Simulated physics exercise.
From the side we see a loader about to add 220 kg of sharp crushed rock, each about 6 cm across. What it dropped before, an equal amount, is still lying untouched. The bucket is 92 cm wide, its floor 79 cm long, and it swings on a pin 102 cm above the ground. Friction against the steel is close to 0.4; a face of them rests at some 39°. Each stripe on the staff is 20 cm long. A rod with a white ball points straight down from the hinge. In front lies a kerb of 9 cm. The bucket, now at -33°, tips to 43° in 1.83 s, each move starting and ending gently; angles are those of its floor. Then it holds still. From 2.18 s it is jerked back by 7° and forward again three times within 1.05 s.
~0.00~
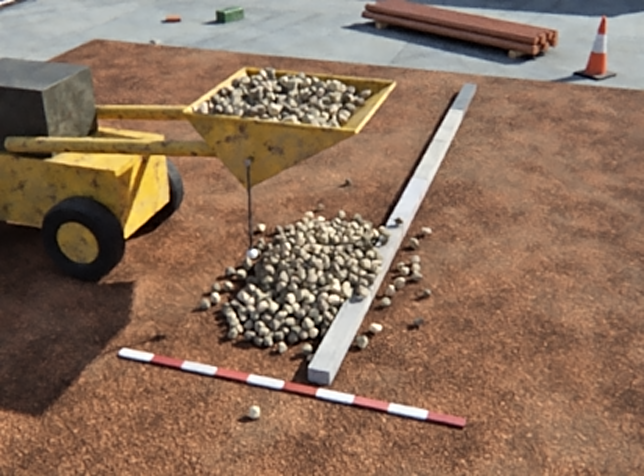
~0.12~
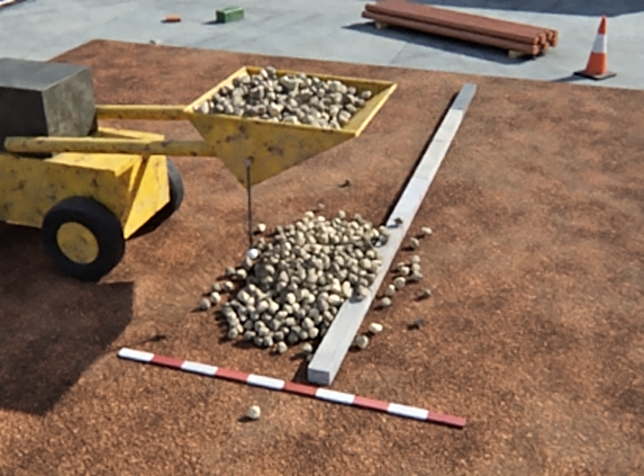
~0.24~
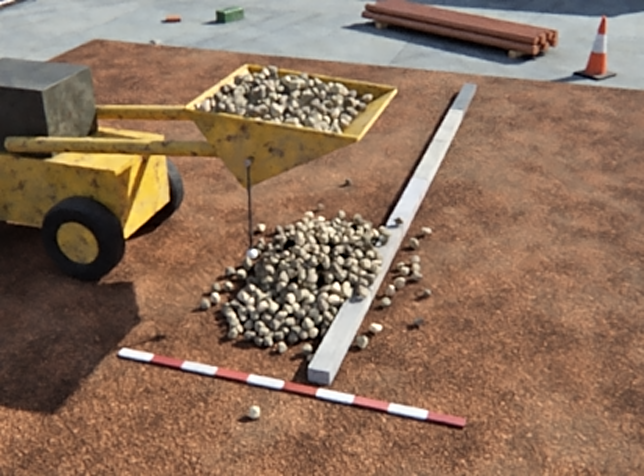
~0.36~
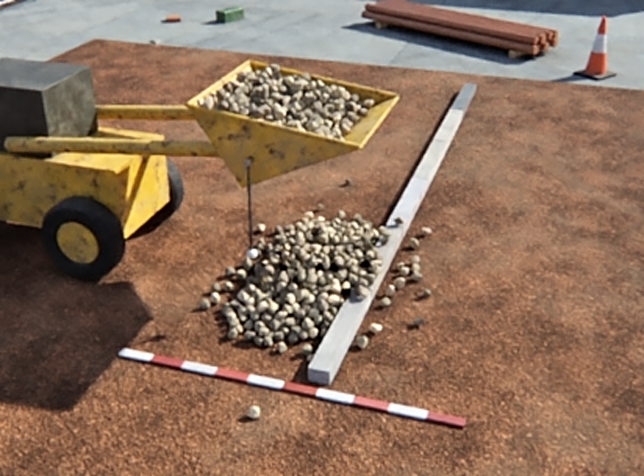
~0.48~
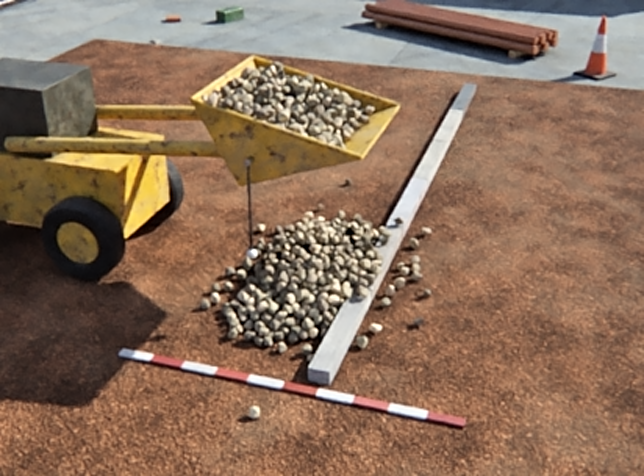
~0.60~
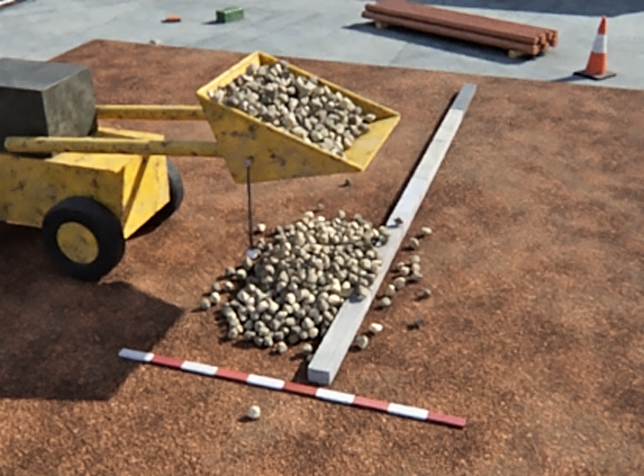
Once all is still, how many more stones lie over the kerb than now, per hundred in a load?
Some 76 per cent is added.
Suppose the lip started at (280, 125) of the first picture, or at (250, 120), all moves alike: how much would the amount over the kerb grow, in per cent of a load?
First some 10, then 0 per cent.
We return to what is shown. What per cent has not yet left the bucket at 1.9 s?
Roughly 30 per cent is still inside.
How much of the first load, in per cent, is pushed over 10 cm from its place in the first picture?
Roughly 0 per cent of them.
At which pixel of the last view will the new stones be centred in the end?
Around (403, 280).
After 1.4 s the floor is at 31°; in per cent of one load, 99 in the bucket, 99 on this side of the kerb, 2 over the kerb; the foremost stones are at (415, 275).
After 1.9 s the floor is at 43°; in per cent of one load, 28 in the bucket, 136 on this side of the kerb, 36 over the kerb; the foremost stones are at (443, 287).
After 3.7 s the floor is at 43°; in per cent of one load, 0 in the bucket, 121 on this side of the kerb, 79 over the kerb; the foremost stones are at (543, 346).
After 6.1 s the floor is at 43°; in per cent of one load, 0 in the bucket, 121 on this side of the kerb, 79 over the kerb; the foremost stones are at (543, 346). Net gain over the kerb, 76.
